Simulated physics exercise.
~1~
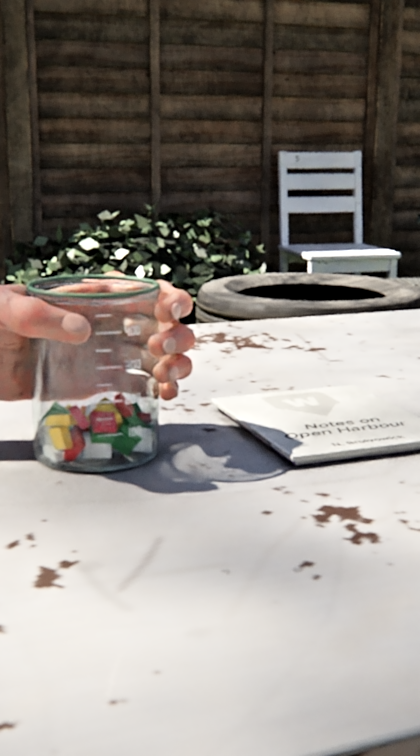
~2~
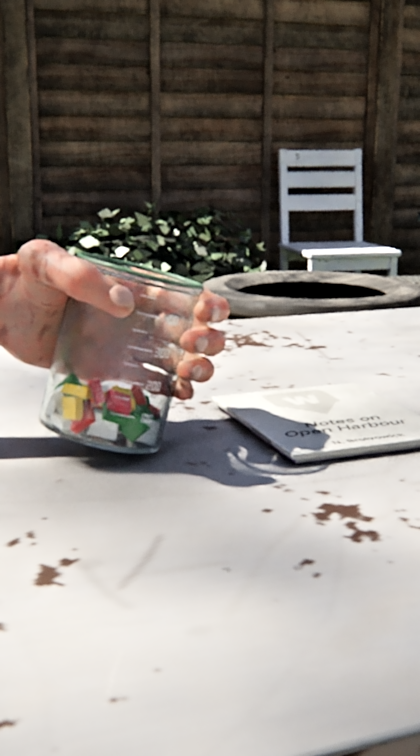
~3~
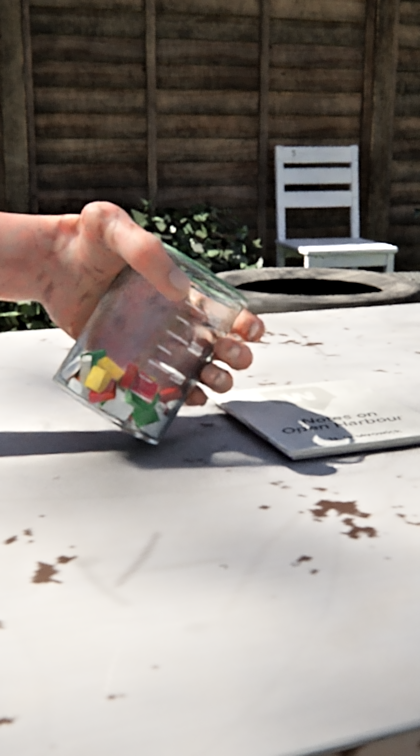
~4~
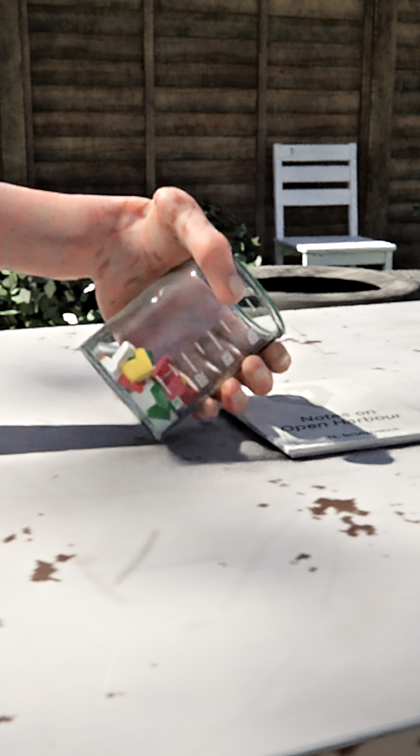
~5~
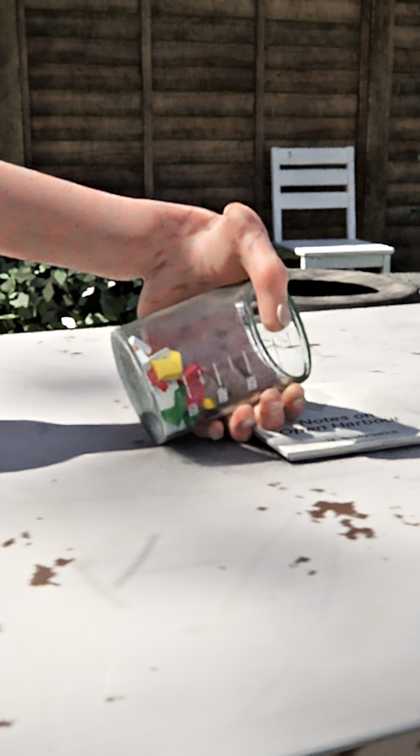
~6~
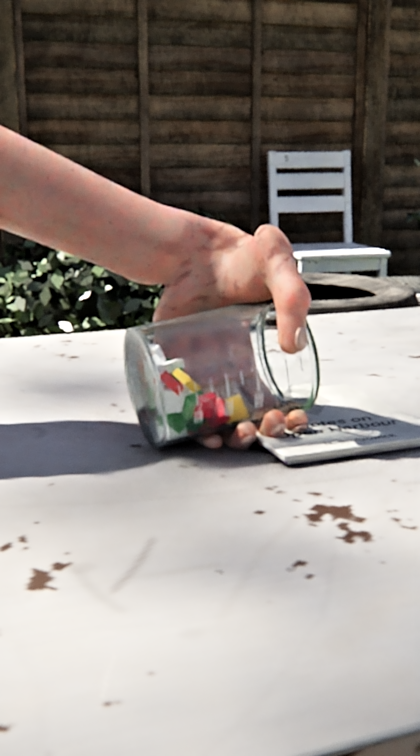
A hand tips a glass beaker of colourful pieces rightward onto a booklet, spilling none.
